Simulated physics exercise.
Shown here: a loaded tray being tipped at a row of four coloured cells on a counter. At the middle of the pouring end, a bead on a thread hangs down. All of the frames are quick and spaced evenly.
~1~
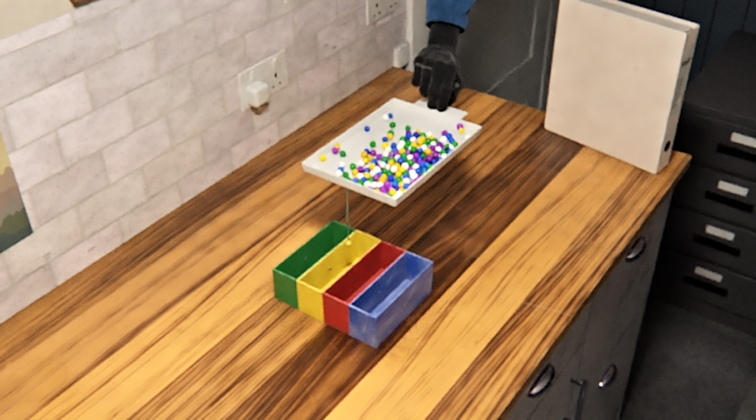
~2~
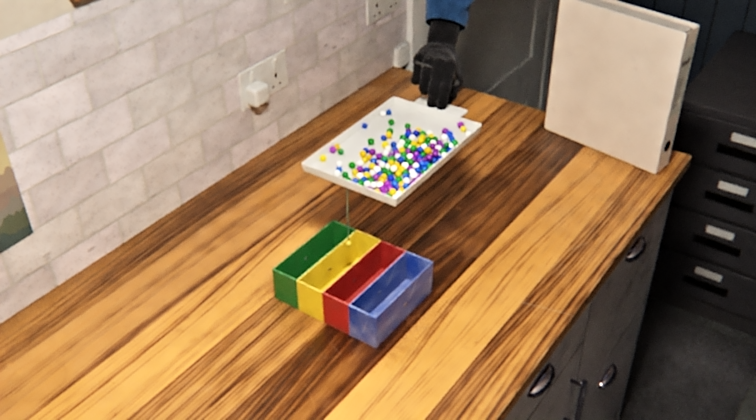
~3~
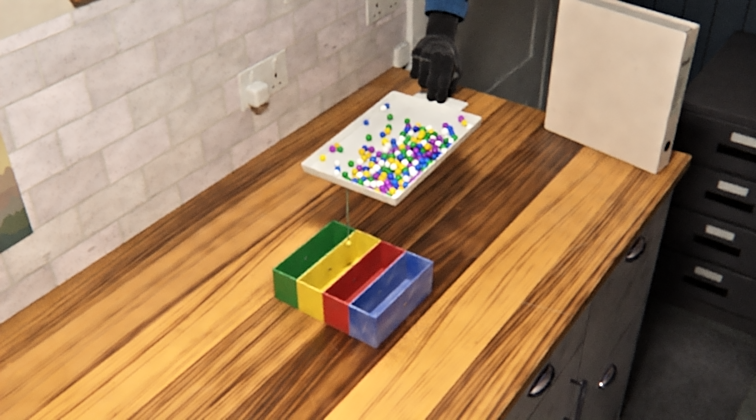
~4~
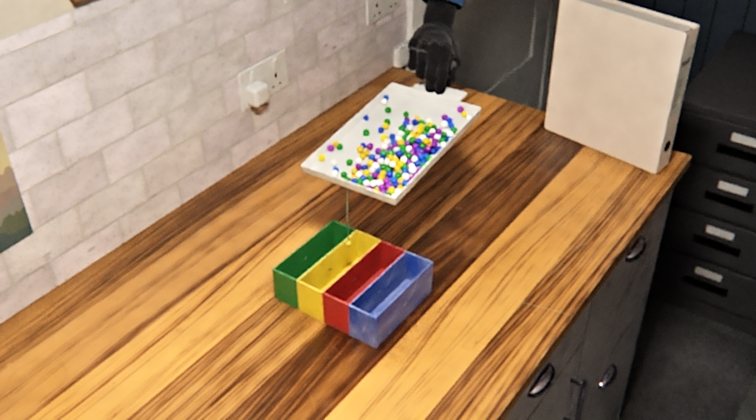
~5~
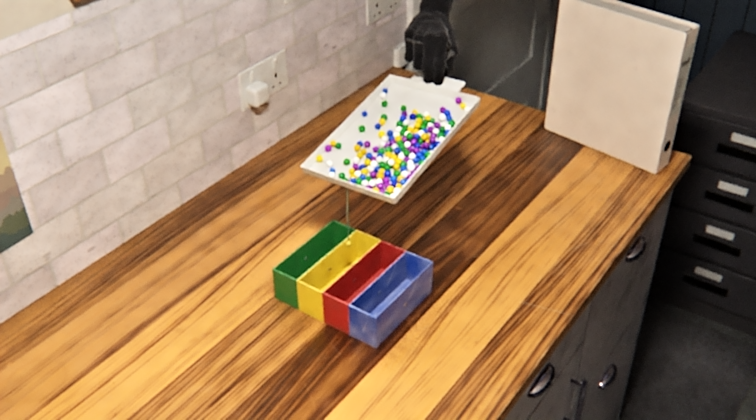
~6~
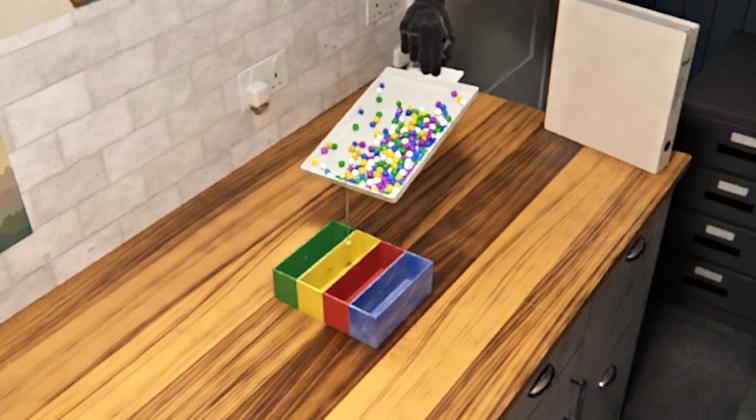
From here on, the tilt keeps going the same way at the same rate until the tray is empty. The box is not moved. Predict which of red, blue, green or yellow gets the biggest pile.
The biggest pile lands in green.
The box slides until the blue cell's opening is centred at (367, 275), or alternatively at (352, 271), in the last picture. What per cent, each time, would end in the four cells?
About 90 % and 90 %.
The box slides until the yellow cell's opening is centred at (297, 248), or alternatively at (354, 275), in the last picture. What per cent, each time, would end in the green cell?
Close to 10 in a hundred, then close to 30 in a hundred.
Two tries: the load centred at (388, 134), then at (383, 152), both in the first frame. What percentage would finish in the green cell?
40 % and 30 %.
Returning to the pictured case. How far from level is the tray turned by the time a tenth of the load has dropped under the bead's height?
75°.
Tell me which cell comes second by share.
Rank 2: The yellow one.
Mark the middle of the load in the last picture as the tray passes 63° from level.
Check around (346, 161) in the last picture.
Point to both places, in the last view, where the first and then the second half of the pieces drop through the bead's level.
I'd place the first part at (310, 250) and the rest at (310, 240).
Shortly afterwards, tray tipped steeply; all but a few on the tray; only a few in the green cell; only a few in the red cell; only a few in the yellow cell; only a few falling or outside the box.
Next, tray tipped past a quarter turn; a little on the tray; near a third in the green cell; near a quarter in the yellow cell; a little in the red cell; only a few in the blue cell; near a third falling or outside the box.
Some moments later, tray tipped past a quarter turn; near a third in the green cell; near a quarter in the yellow cell; a little in the red cell; only a few in the blue cell; near a third falling or outside the box.
In the end, tray tipped past a quarter turn; near a third in the green cell; near a quarter in the yellow cell; a little in the red cell; only a few in the blue cell; near a third outside the box.
